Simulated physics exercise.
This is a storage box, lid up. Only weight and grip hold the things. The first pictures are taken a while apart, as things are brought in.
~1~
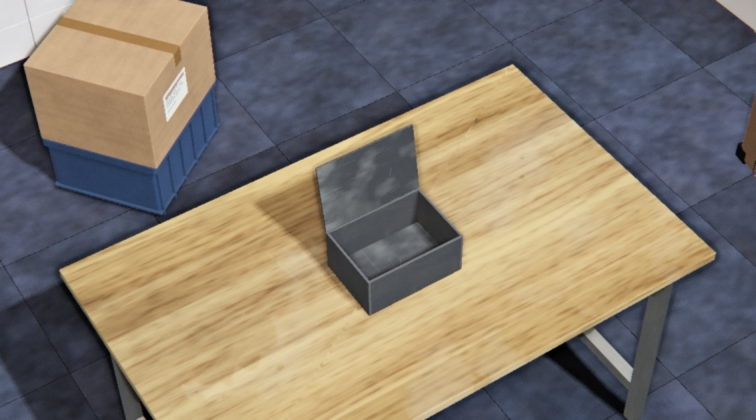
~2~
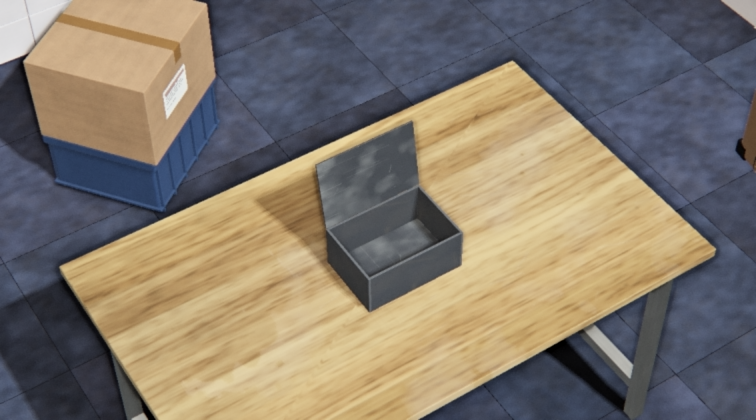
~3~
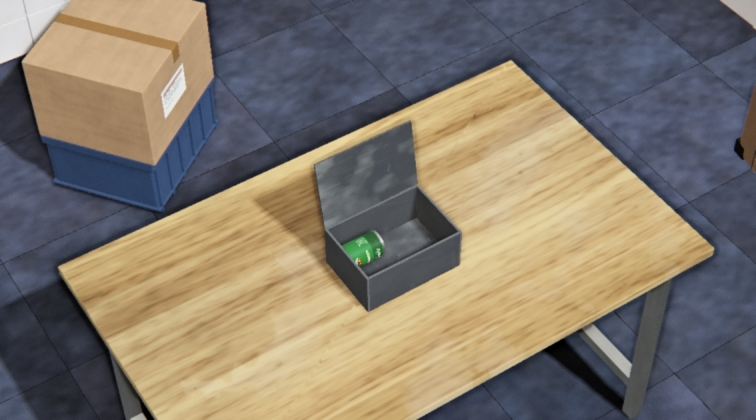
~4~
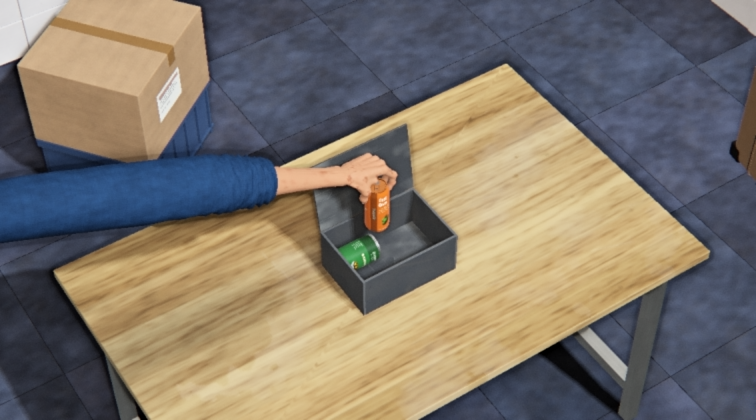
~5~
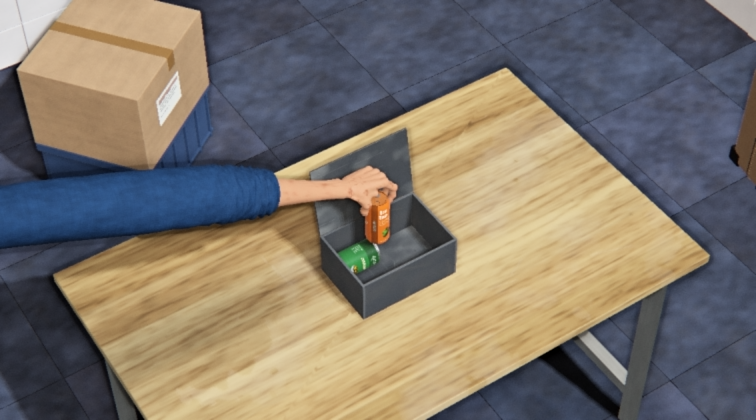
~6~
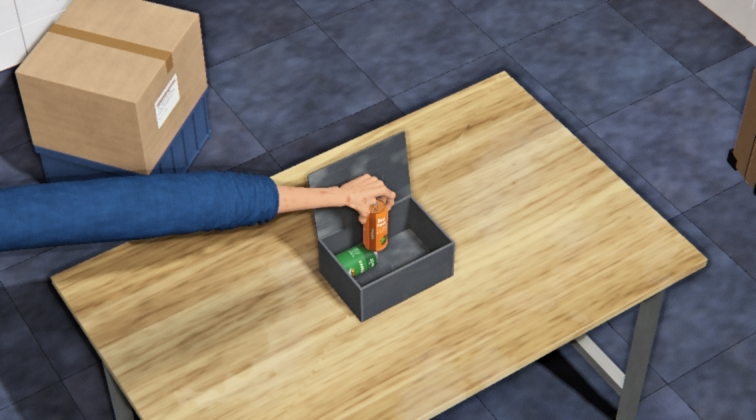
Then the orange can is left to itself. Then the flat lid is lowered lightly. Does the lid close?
Here the lid shuts flat.
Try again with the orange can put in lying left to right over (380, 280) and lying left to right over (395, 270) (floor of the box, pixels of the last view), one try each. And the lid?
First, it closes; second, it closes.
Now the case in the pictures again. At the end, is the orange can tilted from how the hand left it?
The orange can tips.
Then, 0.50 s after the last picture, orange can on its side near (410, 258).
Then, 1.30 s after the last picture, lid 79° above the rim; orange can on its side near (410, 258).
Then, 1.70 s after the last picture, lid 48° above the rim; orange can on its side near (410, 258).
Then, 2.00 s after the last picture, lid 15° above the rim; orange can on its side near (410, 258).
At rest, lid shut; tipped over in the box, orange can; green tin in place. Seen from the same camera at the end, orange can near (410, 258).
